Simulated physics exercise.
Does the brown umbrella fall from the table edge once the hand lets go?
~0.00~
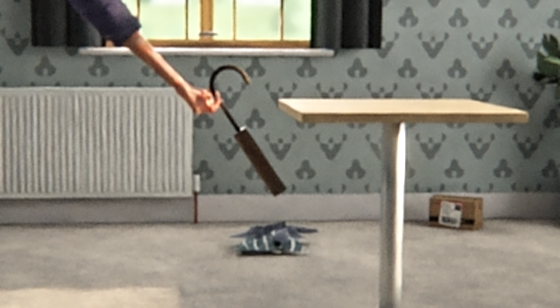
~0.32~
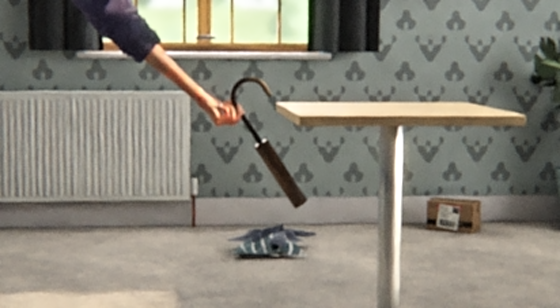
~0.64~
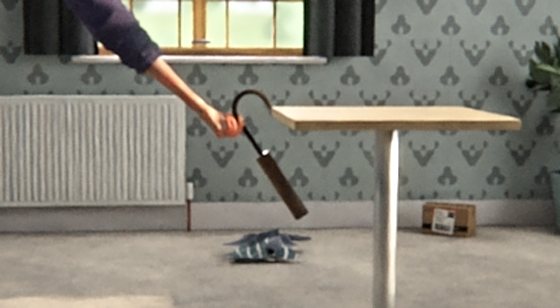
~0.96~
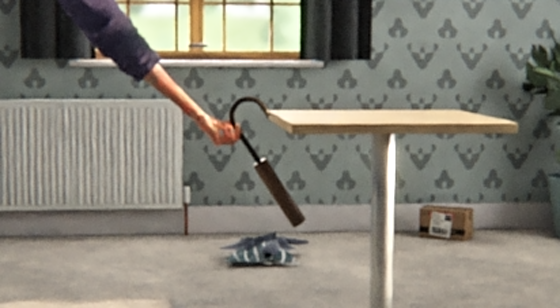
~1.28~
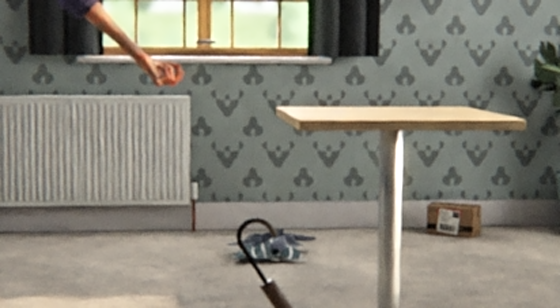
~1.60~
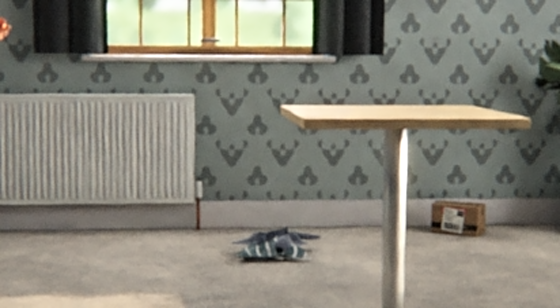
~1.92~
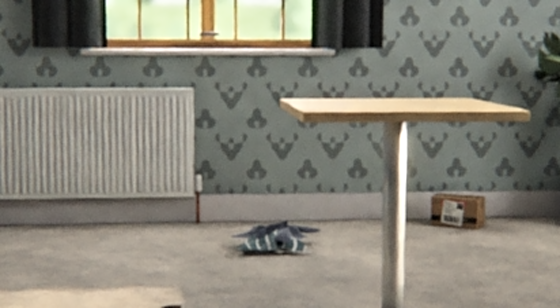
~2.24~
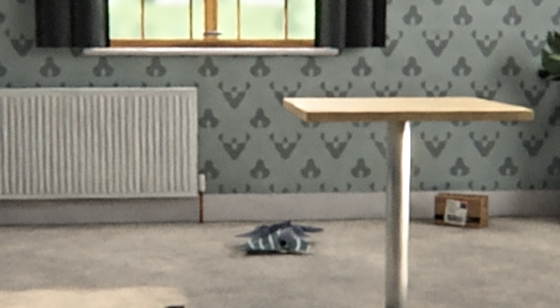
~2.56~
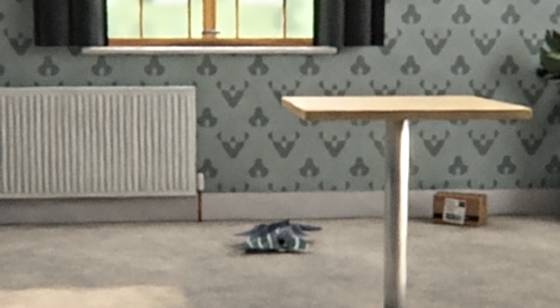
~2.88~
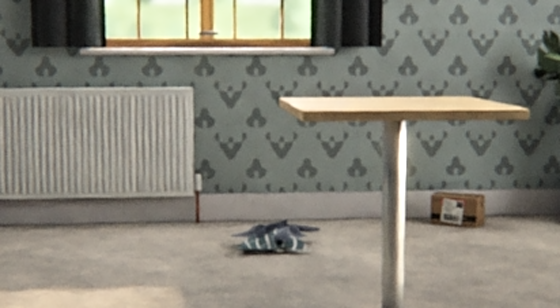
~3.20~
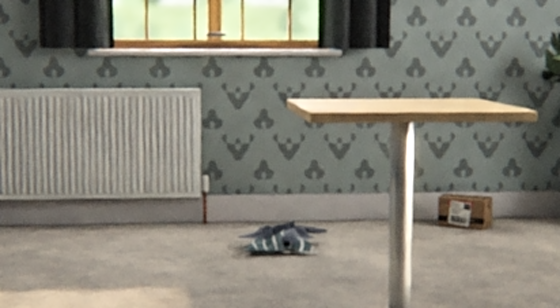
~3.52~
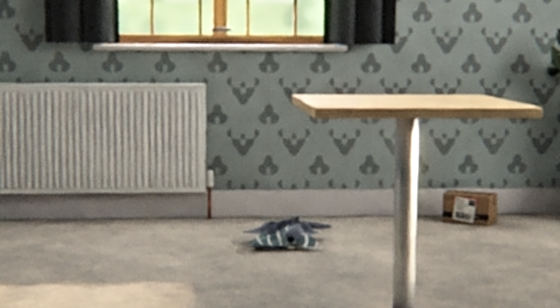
Yes, it comes away from the table edge and falls to the floor as the hand draws back.
